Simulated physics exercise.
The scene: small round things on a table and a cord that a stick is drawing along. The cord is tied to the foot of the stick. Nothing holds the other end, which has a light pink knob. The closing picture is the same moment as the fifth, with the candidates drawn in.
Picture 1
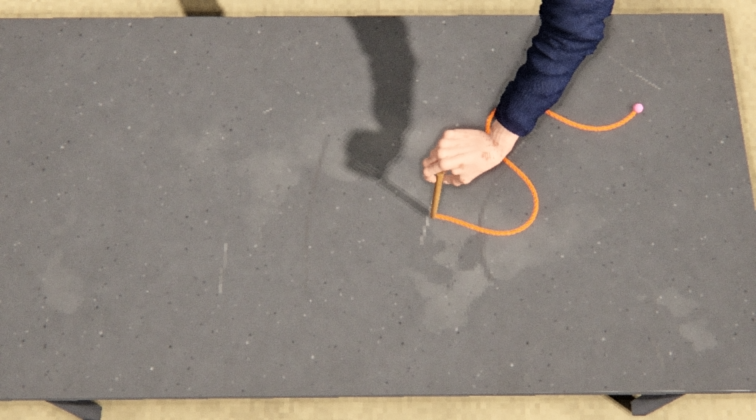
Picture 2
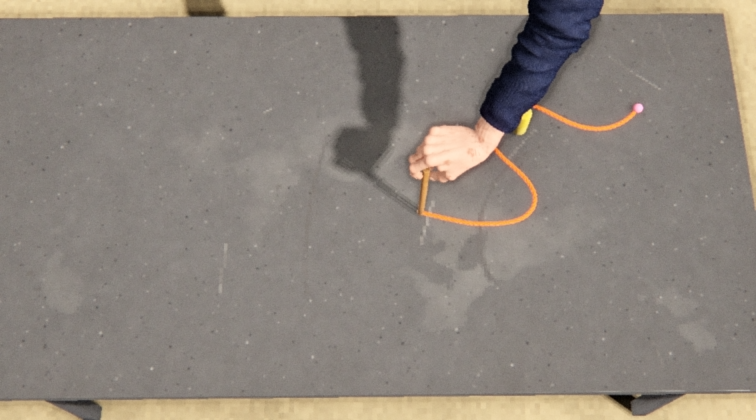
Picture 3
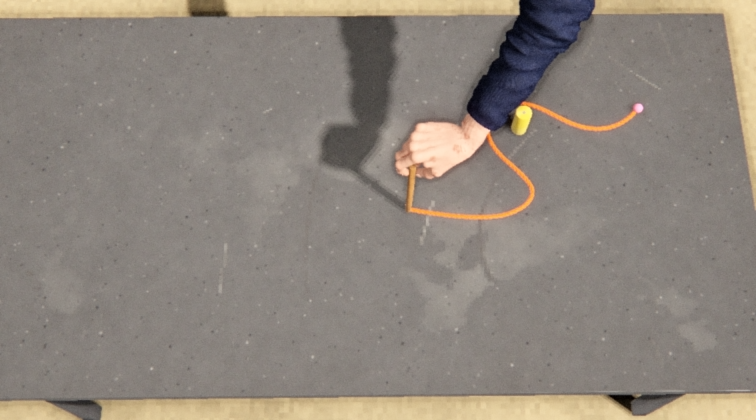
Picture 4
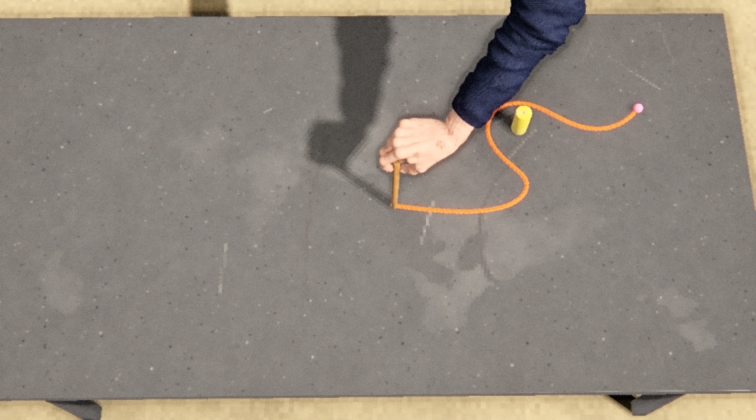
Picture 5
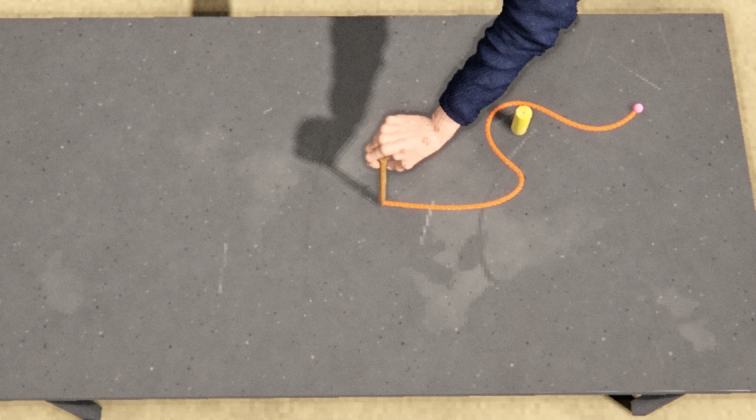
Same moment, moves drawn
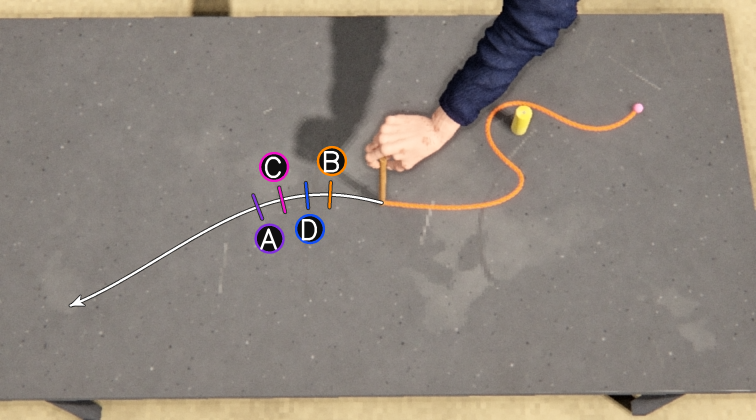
A hand in a dark blue sleeve reaches in from the top over a speckled dark grey table, seen from a high, steady view. It grips a thin orange-brown stick with an orange cord tied at its foot, the cord curving right to a light pink knob. The hand draws the stick slowly left, pulling the cord's bend along and uncovering a small yellow candle near the knob.
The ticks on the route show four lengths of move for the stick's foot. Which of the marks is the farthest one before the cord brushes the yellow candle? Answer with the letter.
C is the last safe stop.
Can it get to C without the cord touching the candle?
Yes.
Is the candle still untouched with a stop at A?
No.
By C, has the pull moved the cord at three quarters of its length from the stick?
By then, no.
On the marked copy, A at (258, 207); B at (330, 195); C at (282, 200); D at (307, 195); the route from (382, 203) via (219, 224) to (71, 306).
Following C. Soon after the start, foot of the stick (347, 196), middle of the cord (490, 141), free end (638, 108).
Later, foot of the stick (311, 195), middle of the cord (490, 142), free end (638, 108).
In the end, foot of the stick (282, 200), middle of the cord (473, 142), free end (638, 108); nothing has been touched.
As for the rest, A brings the cord against the candle; B is safe but short; D is safe but short.
